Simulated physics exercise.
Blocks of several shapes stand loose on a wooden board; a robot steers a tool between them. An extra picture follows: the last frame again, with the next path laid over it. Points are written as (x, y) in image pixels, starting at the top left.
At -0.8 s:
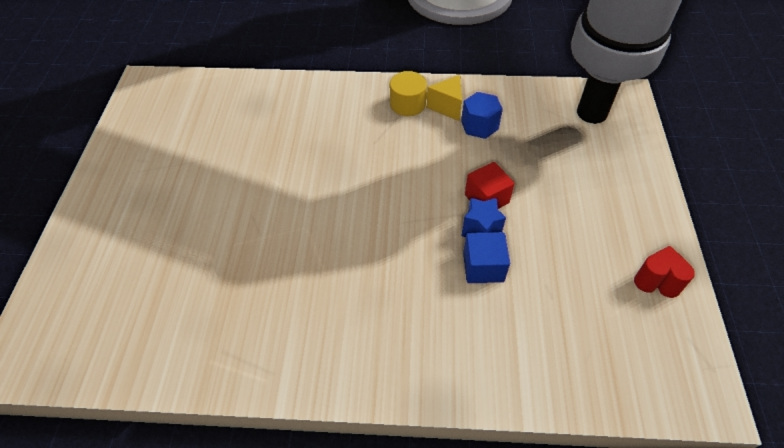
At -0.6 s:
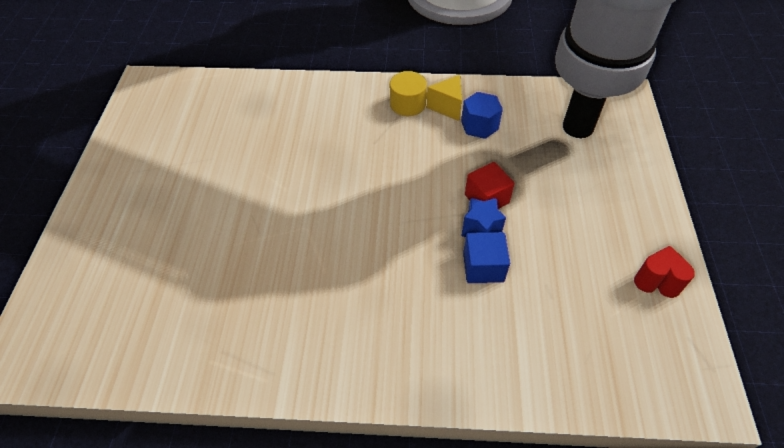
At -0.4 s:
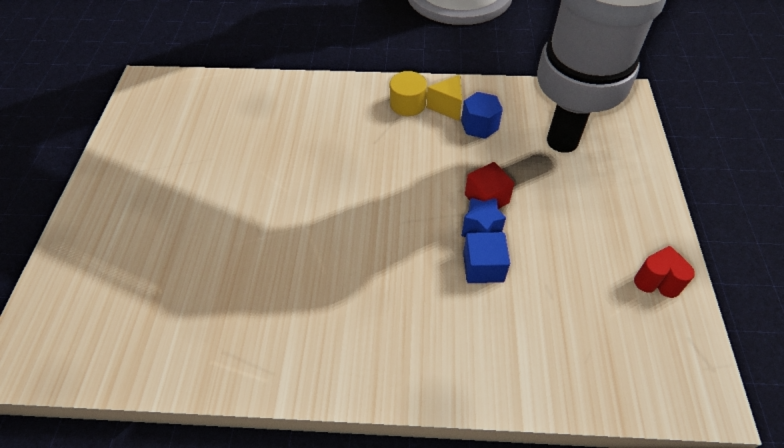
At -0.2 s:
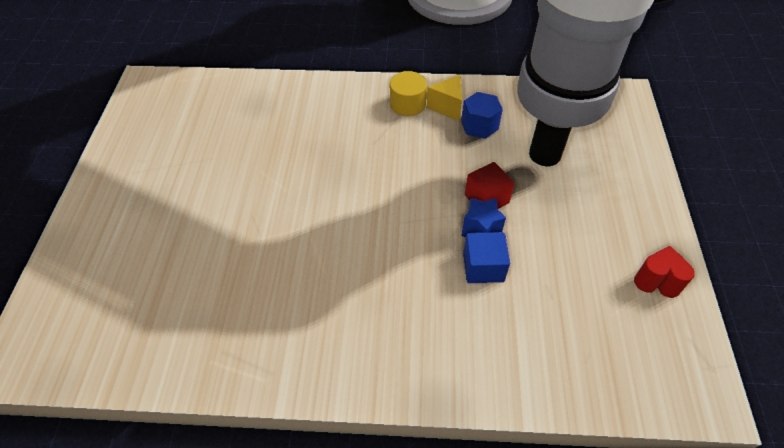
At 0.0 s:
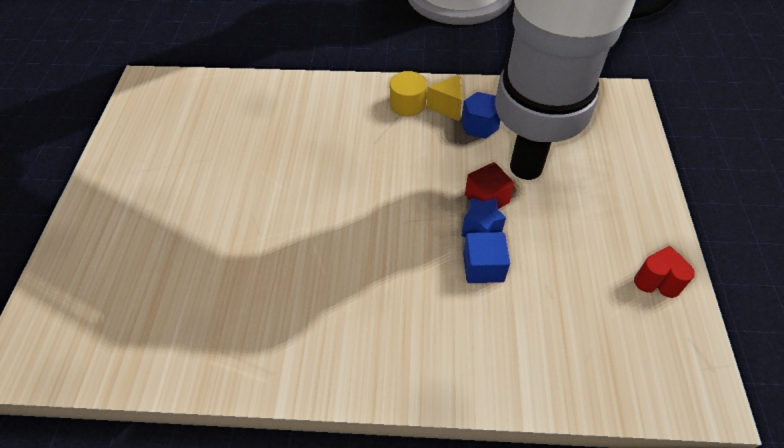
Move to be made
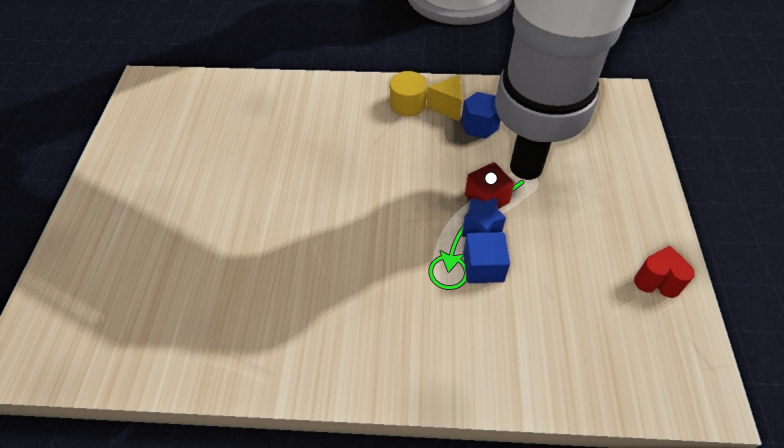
The clip opens with a robot arm holding a dark-tipped tool near the upper right of a wooden board scattered with yellow, blue and red blocks. The arm glides steadily down and to the left, bringing the tip close beside the red block above the blue star, while every block stays still.
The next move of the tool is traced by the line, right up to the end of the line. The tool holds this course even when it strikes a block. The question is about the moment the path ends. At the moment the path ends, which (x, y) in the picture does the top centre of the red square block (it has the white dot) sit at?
Just about (433, 197).
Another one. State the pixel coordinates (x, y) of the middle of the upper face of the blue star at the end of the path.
I'd say the blue star ends with its top centre at (441, 283).
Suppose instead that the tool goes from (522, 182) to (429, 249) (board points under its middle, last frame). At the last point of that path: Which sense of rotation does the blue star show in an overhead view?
From the top, the block rotates counterclockwise.
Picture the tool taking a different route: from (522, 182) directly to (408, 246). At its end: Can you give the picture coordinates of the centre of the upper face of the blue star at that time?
Top centre: (447, 241).
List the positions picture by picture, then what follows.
In the first frame, lower end of the tool at (592, 114), tops of blocks, blue hexagon at (483, 104), blue star at (485, 212), blue square block at (488, 248), red square block at (491, 178).
In the second frame, tool at (578, 128), blocks as before.
In the third frame, tool at (562, 142), blocks as before.
In the fourth frame, tool at (545, 155), blocks as before.
In the fifth frame, tool at (526, 168), blue hexagon at (483, 104), blue star at (485, 212), blue square block at (488, 248), red square block at (491, 178).
The drawn path runs from (522, 182) over (490, 205) and (461, 233) to (449, 272); the dot is on the red square block.
On the path given first. One third of the way, tool at (493, 191); blue star at (482, 214), turned 20° anticlockwise; red square block at (460, 189), turned 25° clockwise.
Two thirds of the way, tool at (463, 219); blue star at (458, 241), turned 60° anticlockwise; blue square block at (489, 265), turned 30° anticlockwise; red square block at (433, 197), turned 60° clockwise.
At the end, tool at (450, 259); blue hexagon not moved; blue star at (441, 283), turned 55° anticlockwise; blue square block at (491, 275), turned 55° anticlockwise; red square block at (433, 197), turned 60° clockwise.
